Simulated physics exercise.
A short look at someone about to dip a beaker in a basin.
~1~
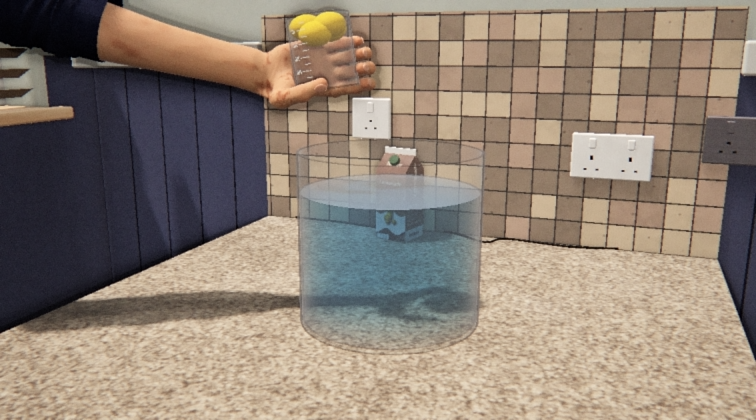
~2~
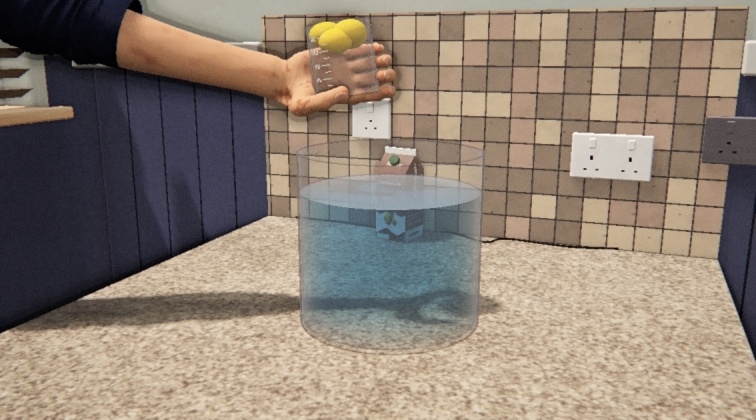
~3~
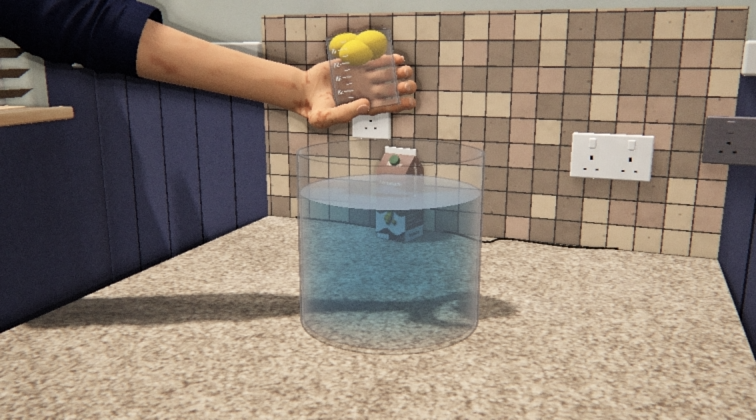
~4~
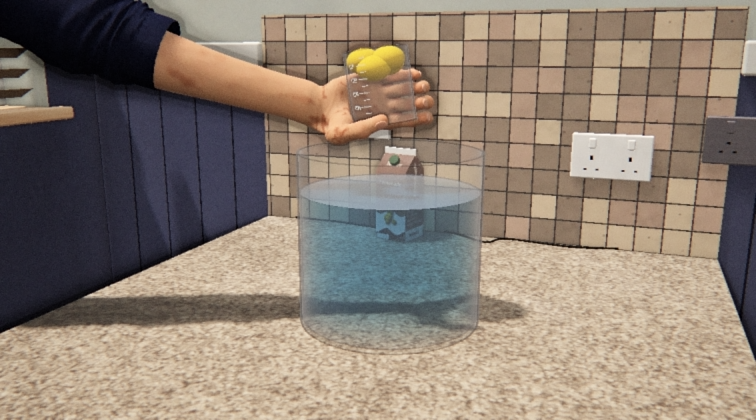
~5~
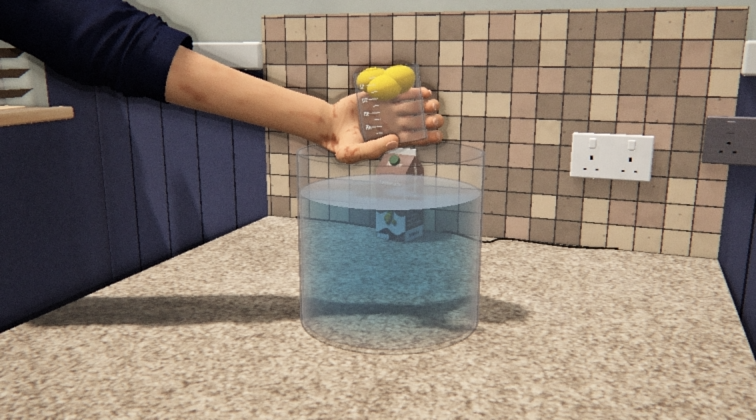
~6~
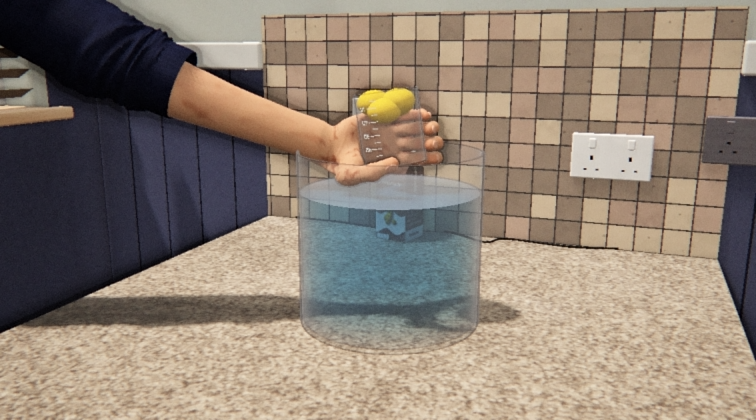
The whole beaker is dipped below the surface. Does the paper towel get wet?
It remains untouched.
Next, the beaker enters the water.
After that, air is trapped inside and holds the level down.
Finally, the beaker is under, still full of air, and the paper towel is dry.
